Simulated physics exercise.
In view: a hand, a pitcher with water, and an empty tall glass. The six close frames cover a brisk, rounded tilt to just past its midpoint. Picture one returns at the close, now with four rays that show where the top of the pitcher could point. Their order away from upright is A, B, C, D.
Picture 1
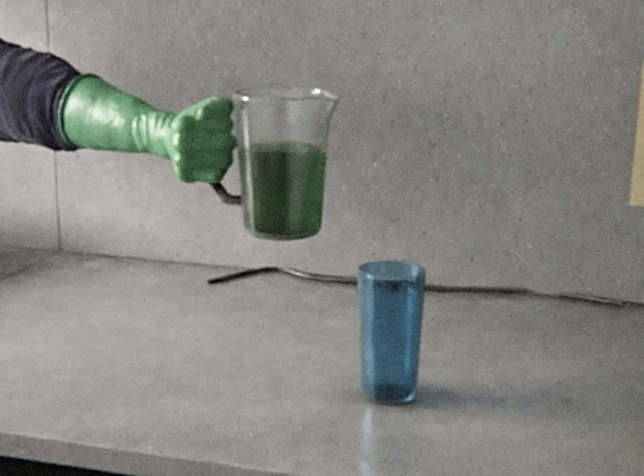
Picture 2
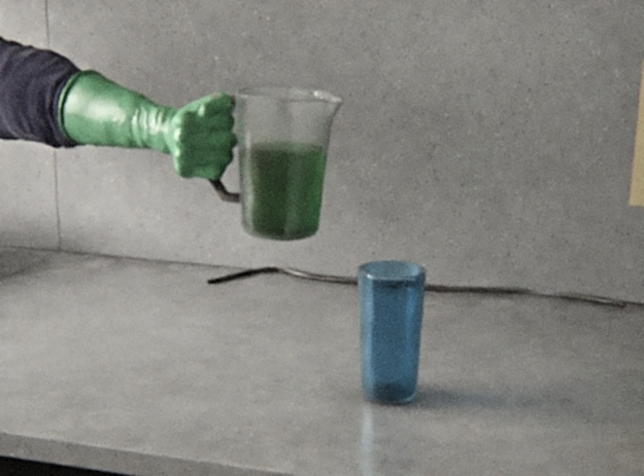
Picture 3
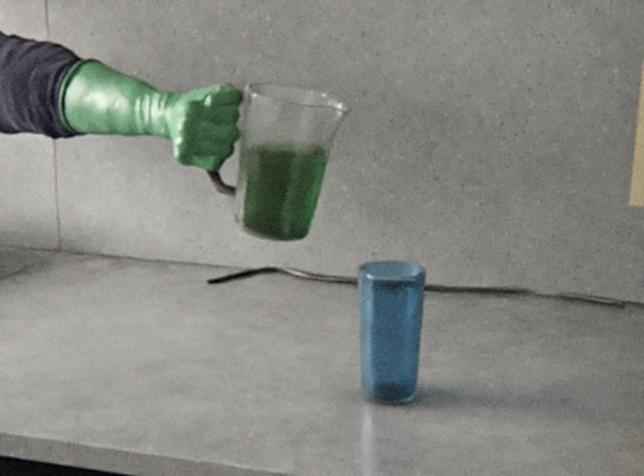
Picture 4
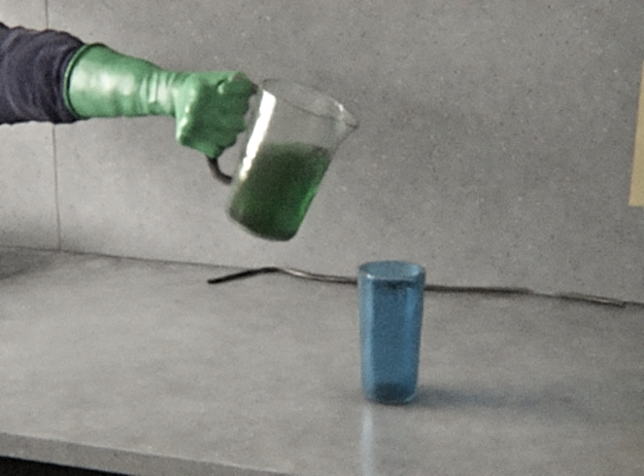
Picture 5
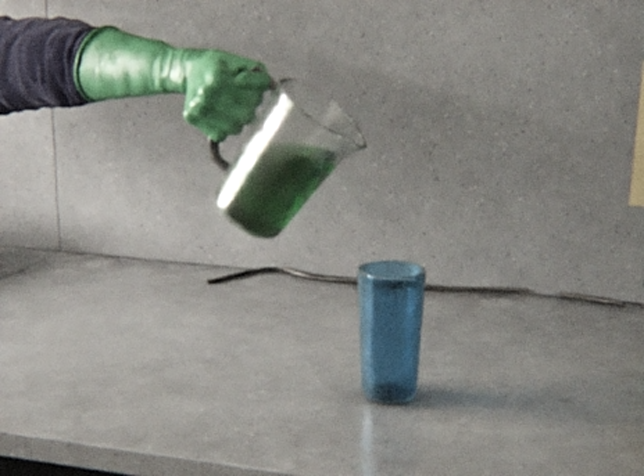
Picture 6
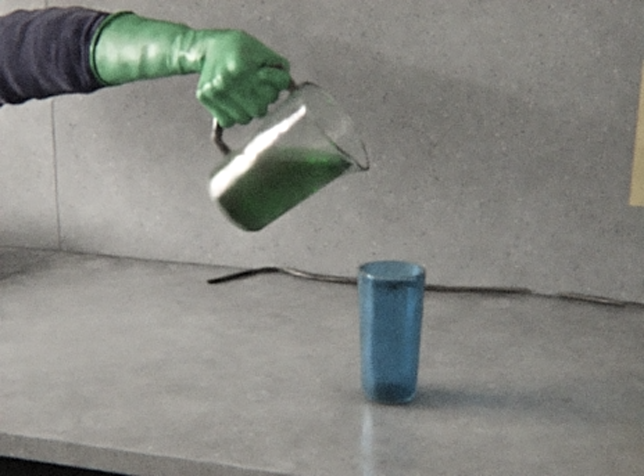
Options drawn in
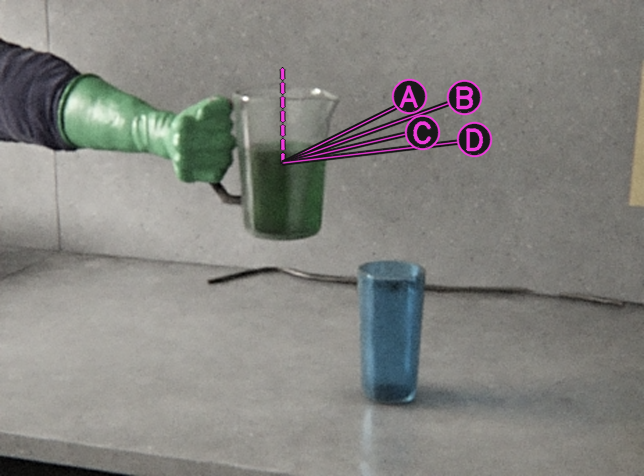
A green-gloved hand with a dark sleeve, at the upper left, holds a clear pitcher of green liquid above a gray counter, seen from the side by a still camera. A tall blue glass stands right of centre, with a thin dark cord lying behind it along the gray wall. The hand rises slightly and steadily tilts the pitcher rightward, its spout lowering while the liquid slides toward the lip.
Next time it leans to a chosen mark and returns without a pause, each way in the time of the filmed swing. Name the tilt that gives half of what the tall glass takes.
Choose C.
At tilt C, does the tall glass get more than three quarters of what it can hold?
No, less.
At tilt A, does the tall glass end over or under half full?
Under half.
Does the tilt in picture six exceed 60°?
No.
In magenta, A at (395, 107); B at (448, 103); C at (405, 134); D at (457, 142).
Choosing A, the tall glass ends with about 21 % of what it can hold.
Choosing B, the tall glass ends with about 35 % of what it can hold.
Choosing C, the tall glass ends with about 49 % of what it can hold; 5 % of the water is spilt.
Choosing D, the tall glass ends with about 67 % of what it can hold; 7 % of the water is spilt.
